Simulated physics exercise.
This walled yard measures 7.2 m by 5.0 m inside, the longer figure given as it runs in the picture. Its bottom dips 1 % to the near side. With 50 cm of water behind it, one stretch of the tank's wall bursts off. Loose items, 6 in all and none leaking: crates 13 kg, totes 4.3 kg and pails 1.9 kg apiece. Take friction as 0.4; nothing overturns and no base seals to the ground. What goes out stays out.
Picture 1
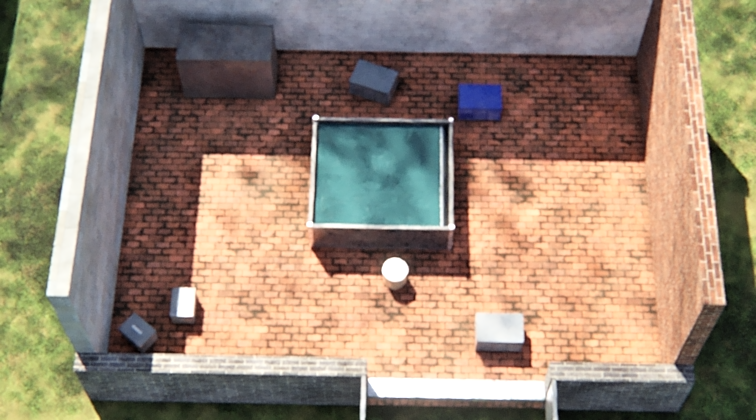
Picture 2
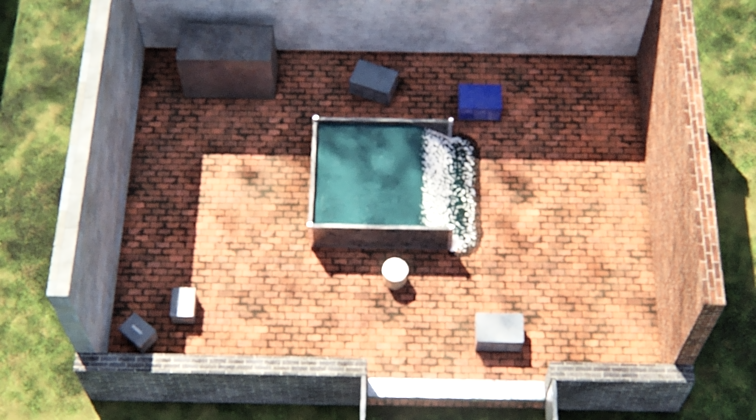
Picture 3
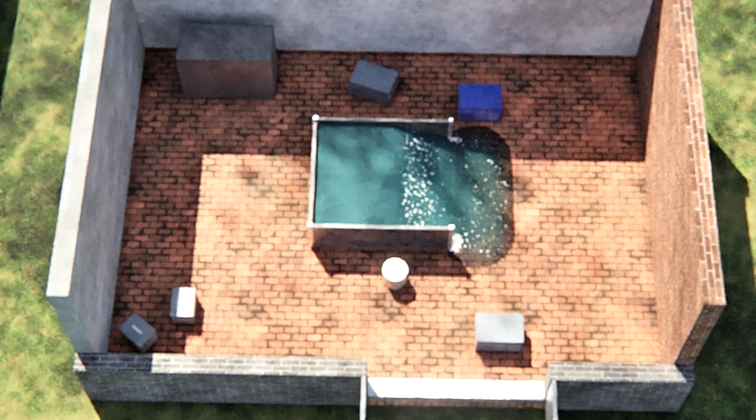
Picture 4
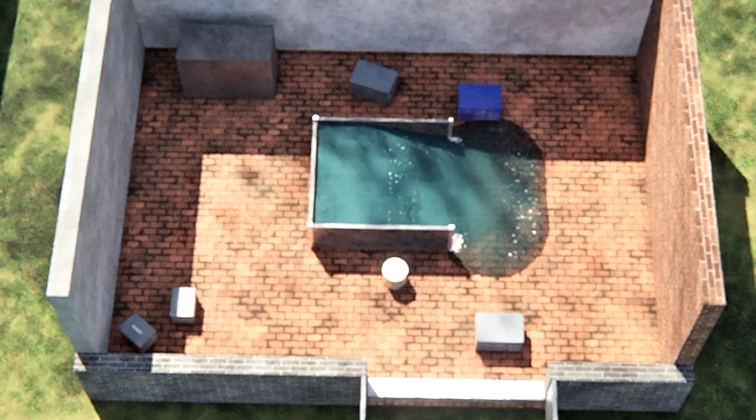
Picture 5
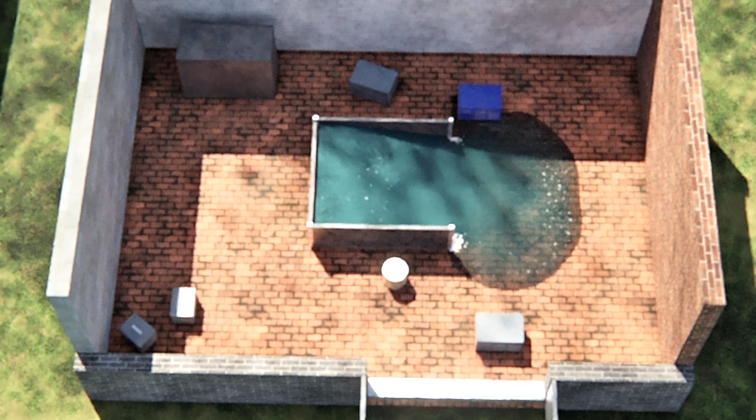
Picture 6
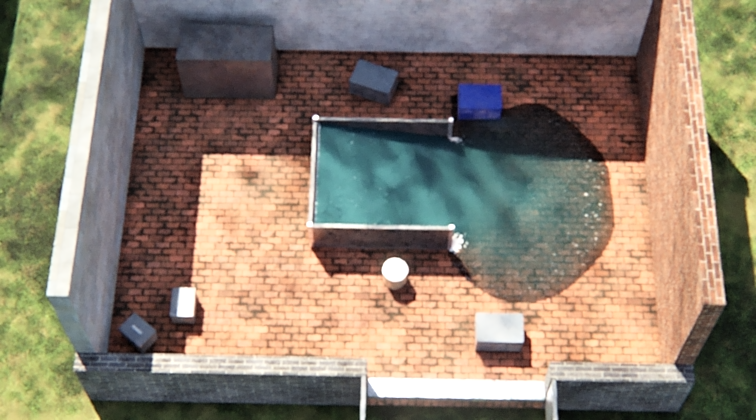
In a walled brick yard, the right side of a raised tank burst away, and greenish water poured out in white foam, then spread rightward across the bricks in a widening rounded sheet.
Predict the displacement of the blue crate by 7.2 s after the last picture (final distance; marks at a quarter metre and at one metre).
The blue crate slides a little.
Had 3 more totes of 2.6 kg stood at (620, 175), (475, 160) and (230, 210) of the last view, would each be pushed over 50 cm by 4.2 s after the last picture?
In turn: Past it, past it, short of it.
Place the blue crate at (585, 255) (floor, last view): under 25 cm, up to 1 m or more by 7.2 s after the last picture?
It ends far away.
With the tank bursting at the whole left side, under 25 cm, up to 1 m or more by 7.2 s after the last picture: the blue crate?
In that case the blue crate barely shifts.
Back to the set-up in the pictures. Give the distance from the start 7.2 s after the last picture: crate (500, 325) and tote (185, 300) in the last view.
In that order: 140 cm, 5 cm.
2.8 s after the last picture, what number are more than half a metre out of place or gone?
0 of them.
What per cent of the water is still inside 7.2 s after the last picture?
Some 90 per cent remains.
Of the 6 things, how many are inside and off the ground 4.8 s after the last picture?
At that moment 0.
Then, 0.9 s after the last picture the blue crate is near (480, 96), 0.0 m from its start, aground; 0 of 6 are out; 0 afloat.
Then, 2.8 s after the last picture the blue crate is near (479, 97), 0.0 m from its start, aground; 0 of 6 are out; 0 afloat.
Then, 4.8 s after the last picture the blue crate is near (446, 111), 0.5 m from its start, aground; 0 of 6 are out; 0 afloat.
Then, 7.2 s after the last picture the blue crate is near (444, 111), 0.6 m from its start, aground; 0 of 6 are out; 0 afloat.
